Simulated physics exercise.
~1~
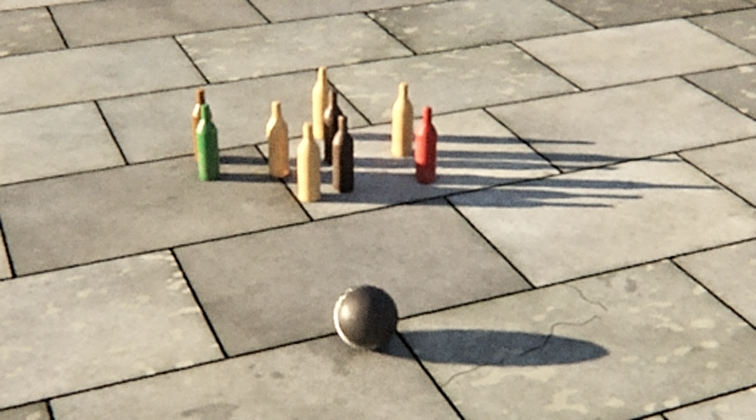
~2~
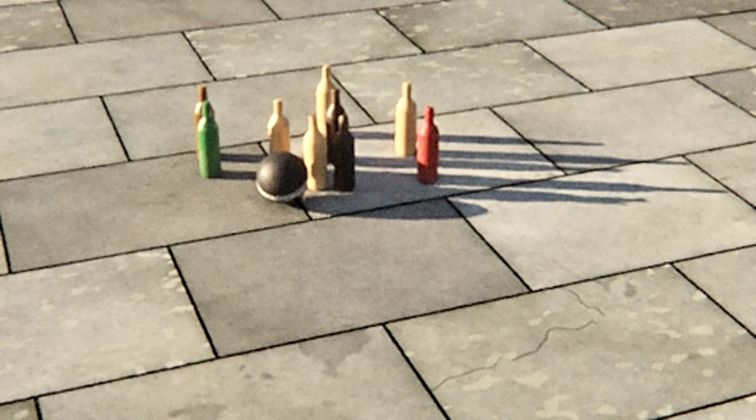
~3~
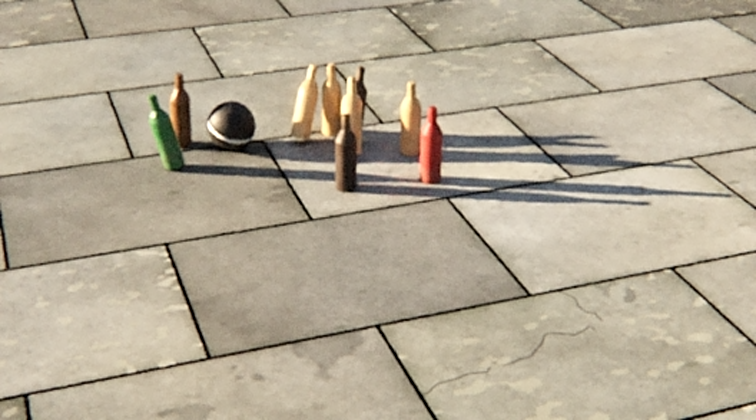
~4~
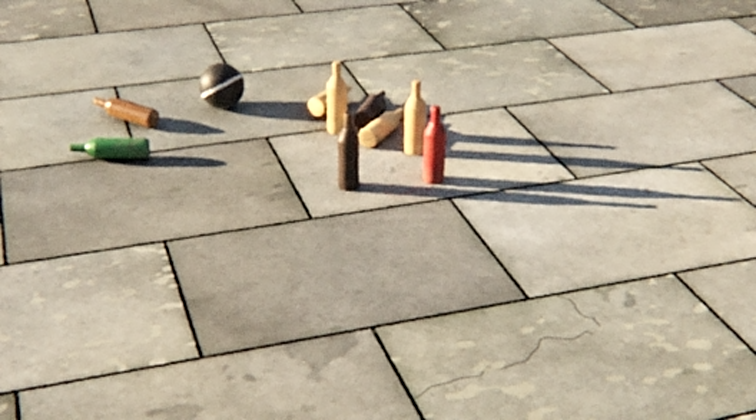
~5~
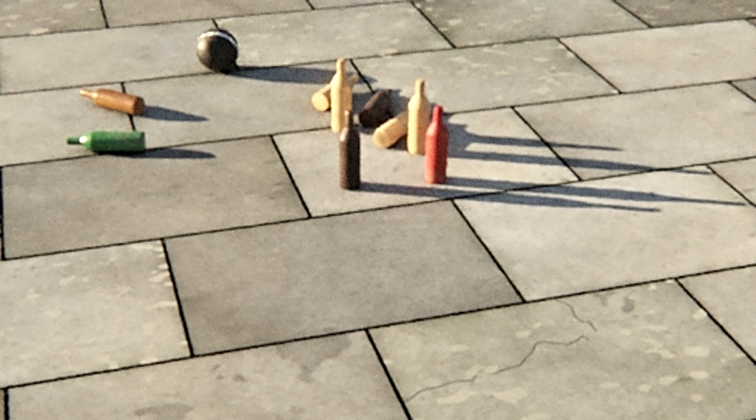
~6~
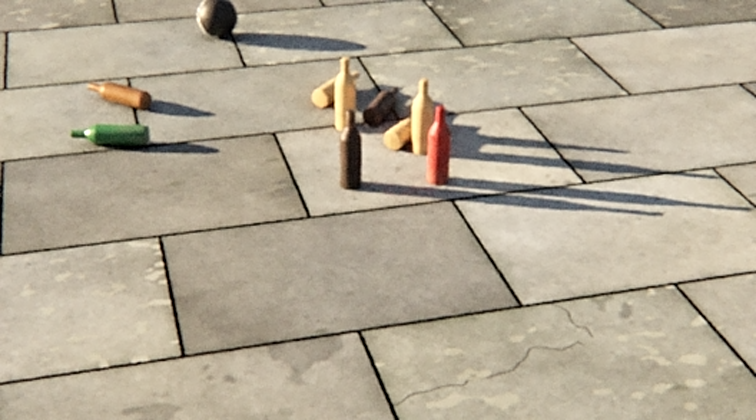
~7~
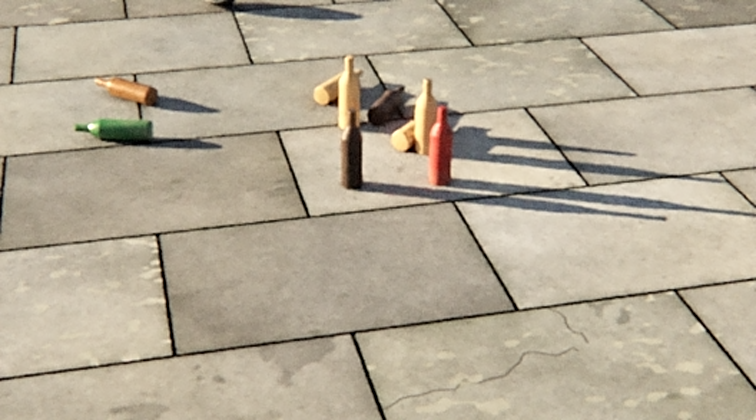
A dark ball rolled away across the paving into a cluster of nine bottle-shaped skittles, knocking over the green one and four others, then carried on toward the top edge while the red skittle and three more stayed standing.
